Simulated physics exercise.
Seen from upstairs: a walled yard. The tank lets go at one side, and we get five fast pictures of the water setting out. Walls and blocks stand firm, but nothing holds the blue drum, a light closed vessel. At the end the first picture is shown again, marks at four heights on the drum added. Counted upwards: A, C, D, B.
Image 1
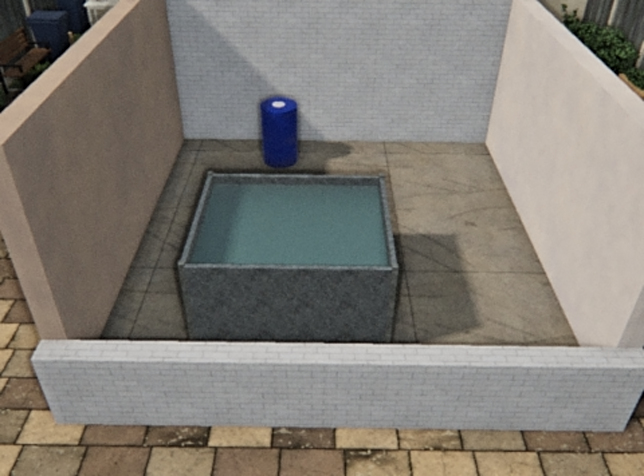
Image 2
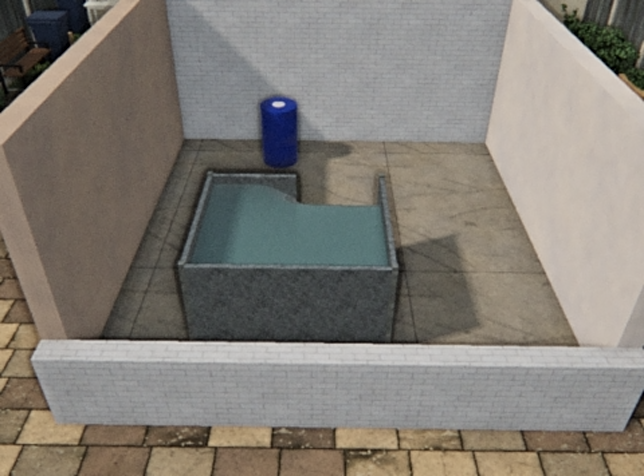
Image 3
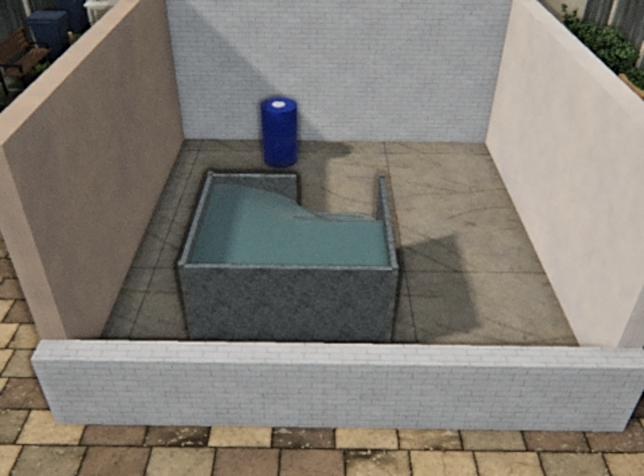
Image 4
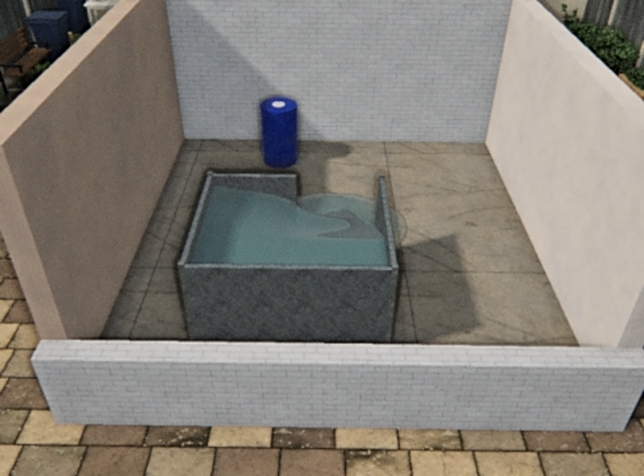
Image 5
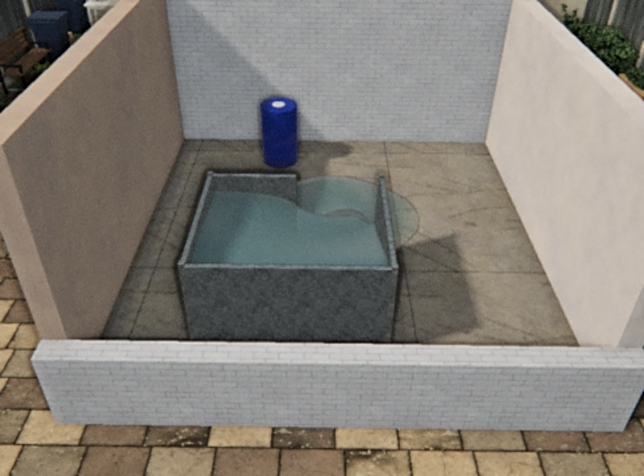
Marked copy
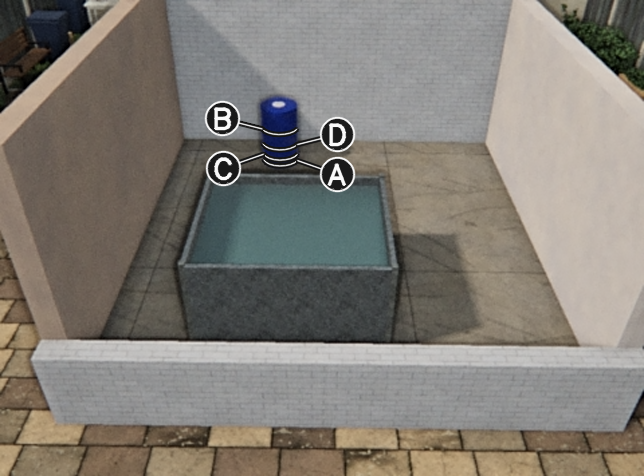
In a walled yard seen from above, a section of the back wall of a full grey tank disappears, and the water inside slopes down toward the gap and spreads onto the paving behind, while a blue drum stands still nearby.
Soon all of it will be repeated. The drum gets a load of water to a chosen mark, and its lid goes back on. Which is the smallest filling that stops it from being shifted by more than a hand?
Level B just does it.
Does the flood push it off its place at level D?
Yes, it does.
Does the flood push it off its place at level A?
Yes.
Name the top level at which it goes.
That is level D.
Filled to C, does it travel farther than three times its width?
Yes, it does.
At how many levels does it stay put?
One.
In white, A at (279, 165); B at (278, 134); C at (279, 160); D at (279, 149); from the bottom up A, C, D, B.
Choosing A, it is pushed about 8 times its own width away.
Choosing B, it does not move.
Choosing C, it is pushed about 6 times its own width away.
Choosing D, it is pushed about its own width away.
